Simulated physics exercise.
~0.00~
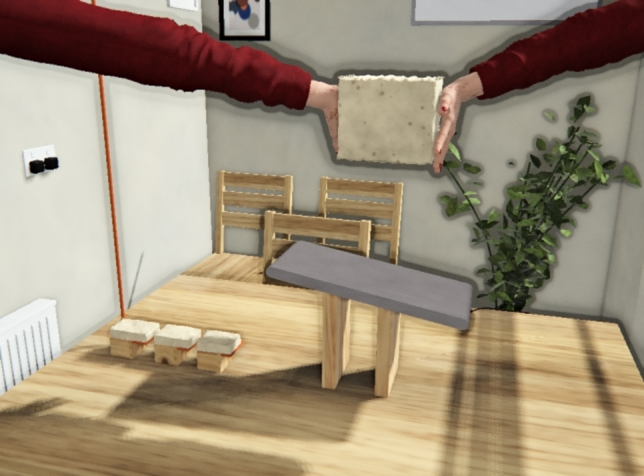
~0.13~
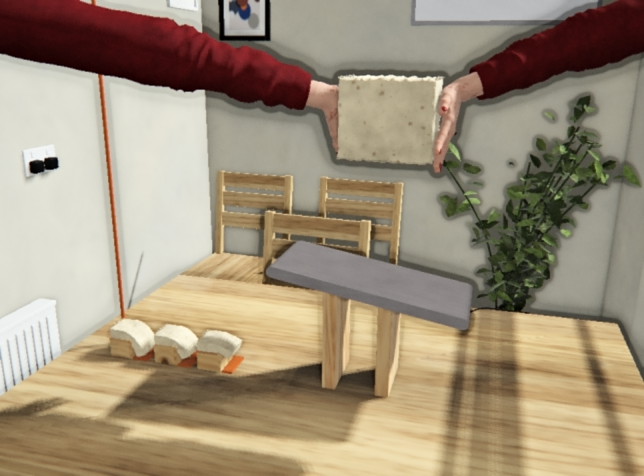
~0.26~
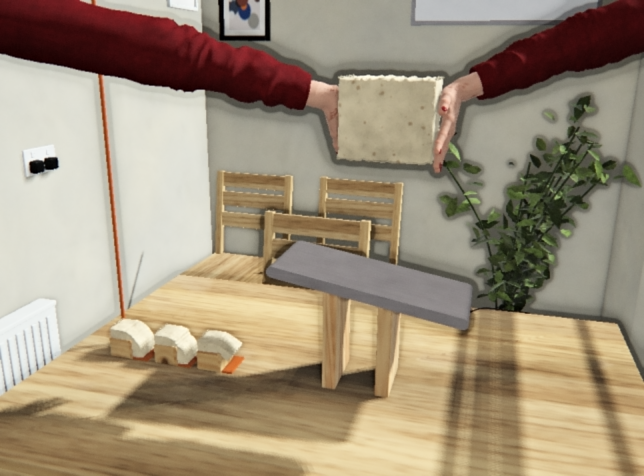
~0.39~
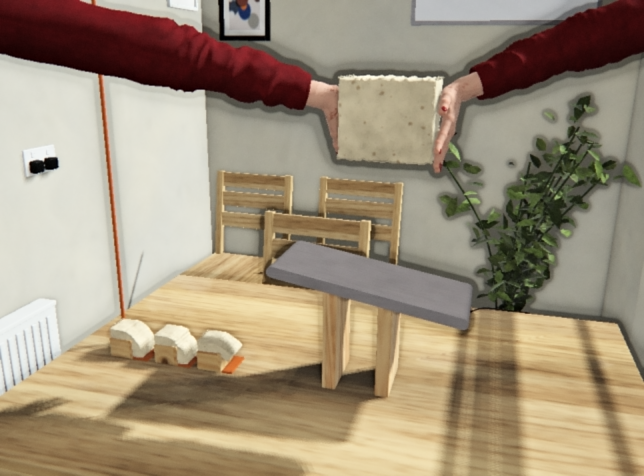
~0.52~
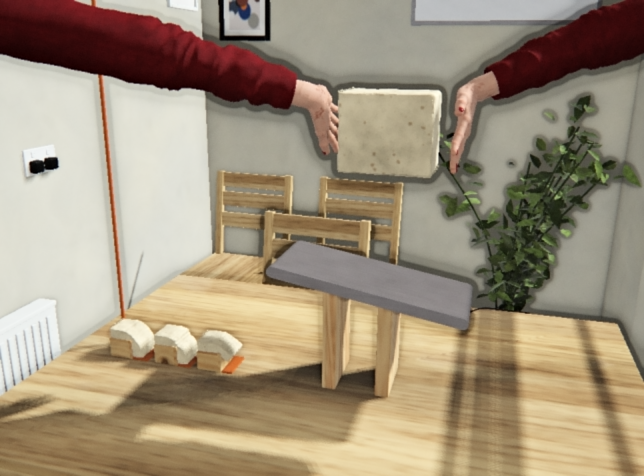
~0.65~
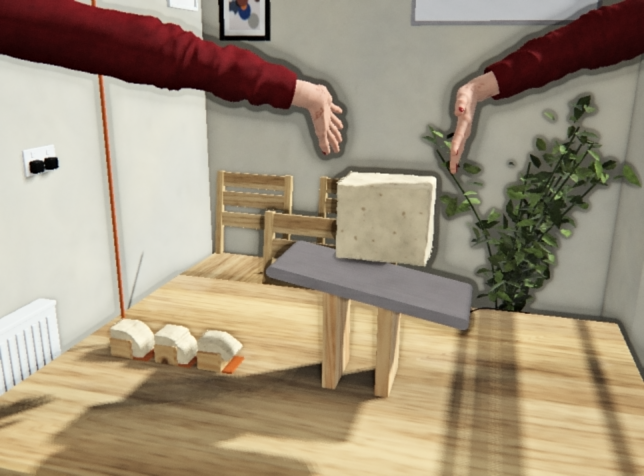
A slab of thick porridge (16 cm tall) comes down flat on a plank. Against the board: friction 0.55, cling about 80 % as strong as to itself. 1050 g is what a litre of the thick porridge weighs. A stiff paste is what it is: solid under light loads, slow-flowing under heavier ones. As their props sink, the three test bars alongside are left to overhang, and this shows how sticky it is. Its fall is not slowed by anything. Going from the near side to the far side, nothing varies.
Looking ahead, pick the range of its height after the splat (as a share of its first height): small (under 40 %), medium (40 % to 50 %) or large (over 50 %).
It comes out small: Under 40 %.
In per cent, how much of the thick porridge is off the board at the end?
About 25 % ends up off the board.
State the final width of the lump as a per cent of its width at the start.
About 230 per cent.
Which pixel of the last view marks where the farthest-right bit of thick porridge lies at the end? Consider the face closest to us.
Roughly at the pixel (469, 371).
By 0.77 s, it stands 46 % of its first height and none has gone off the board.
By 0.90 s, it stands 36 % of its first height and 16 % has gone off the board.
By 1.04 s, it stands 36 % of its first height and 25 % has gone off the board.
By 1.17 s, it stands 36 % of its first height and 26 % has gone off the board.
By 1.27 s, at the end, it stands 36 % of its first height and 26 % has gone off the board.
